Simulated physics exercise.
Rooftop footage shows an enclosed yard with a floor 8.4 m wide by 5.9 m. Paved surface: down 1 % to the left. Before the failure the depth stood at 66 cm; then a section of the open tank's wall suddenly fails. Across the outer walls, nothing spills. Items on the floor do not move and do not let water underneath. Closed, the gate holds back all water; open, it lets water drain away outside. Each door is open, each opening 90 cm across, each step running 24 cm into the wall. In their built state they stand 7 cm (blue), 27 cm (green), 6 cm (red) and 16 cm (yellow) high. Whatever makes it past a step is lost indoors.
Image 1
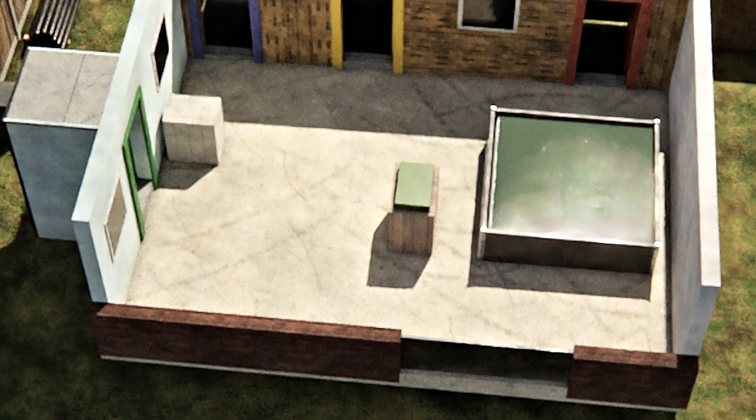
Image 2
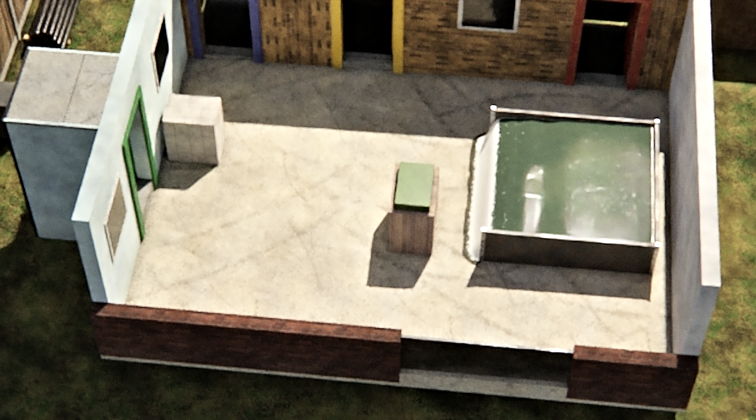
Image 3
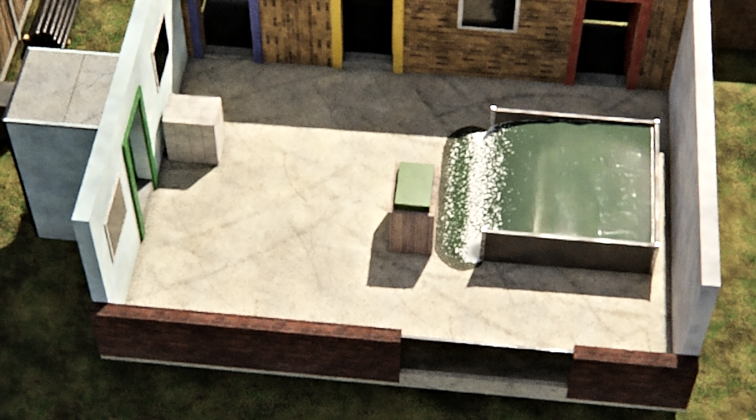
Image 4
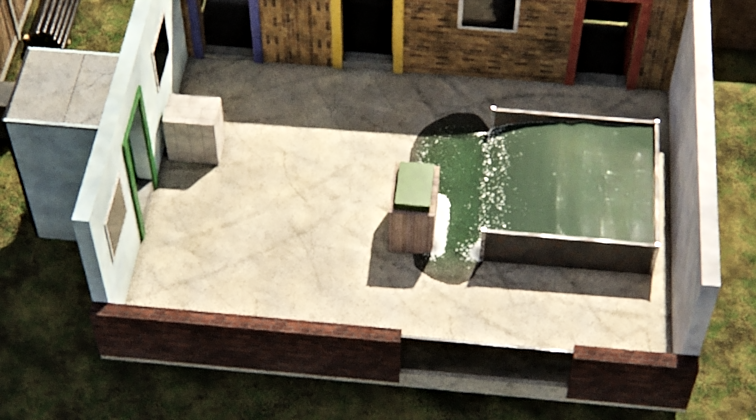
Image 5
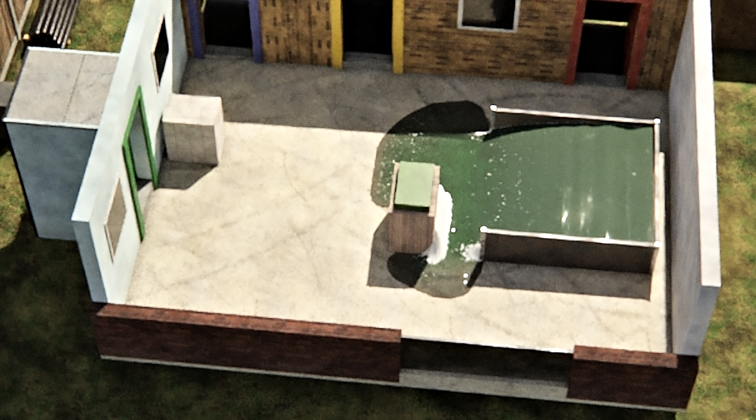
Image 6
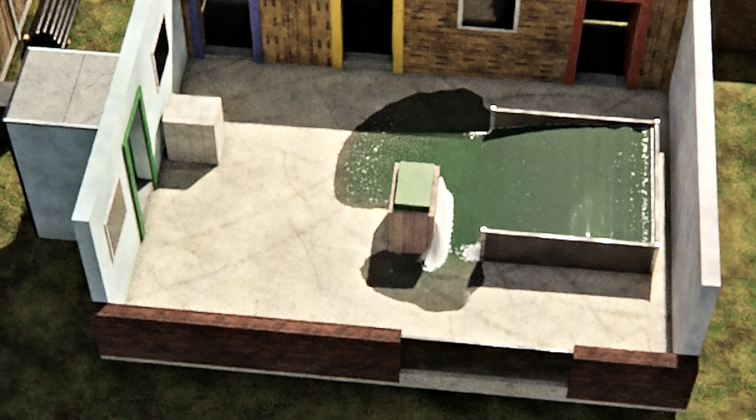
To begin with, a square open tank of green water stands whole on the pale floor of a walled yard. Its left side gives way and water pours out leftward in a foaming front, striking a small green-topped block. The water then wraps around the block and spreads farther left across the floor.
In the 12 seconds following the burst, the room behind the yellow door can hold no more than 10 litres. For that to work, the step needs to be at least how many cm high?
At least about 20 cm high.
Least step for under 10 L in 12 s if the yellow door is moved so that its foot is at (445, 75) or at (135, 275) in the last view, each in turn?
Roughly 10.5 and 21 cm.
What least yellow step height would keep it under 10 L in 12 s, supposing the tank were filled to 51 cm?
Something near 15 cm should do.
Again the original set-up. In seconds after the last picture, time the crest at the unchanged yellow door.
Approximately 1.8 s.
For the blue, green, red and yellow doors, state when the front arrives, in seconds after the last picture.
For blue it's 1.4 s, for green 1.2 s, for red 4.5 s, and for yellow 0.5 s.
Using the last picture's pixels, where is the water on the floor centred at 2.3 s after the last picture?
Look at about (395, 190) in the last view.
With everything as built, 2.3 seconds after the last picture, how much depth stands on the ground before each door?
Centimetres: Blue = 22, green = 22, red = 0, yellow = 22.
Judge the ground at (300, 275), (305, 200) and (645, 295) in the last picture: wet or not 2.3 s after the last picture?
Listed order - soaked through, soaked through, unwetted.
Then, 0.7 s after the last picture water covers 40 % of the floor, deepest (48 cm) near (438, 228); 3 cm at the yellow door, 0 litres in over its 16 cm step.
Then, 2.3 s after the last picture water covers 75 % of the floor, deepest (45 cm) near (187, 61); 22 cm at the yellow door, 15 litres in over its 16 cm step.
Then, 11.3 s after the last picture water covers 100 % of the floor, deepest (14 cm) near (153, 197); 9 cm at the yellow door, 27 litres in over its 16 cm step.
At the yellow door as built, the water peaked near 23 cm, 1.9 s after the last picture.
Run again over the same 12 s with other heights there, 24 litres in over 16.5 cm, 4 litres over 22.5 cm. The limit of 10 litres is kept from about 20 cm up.
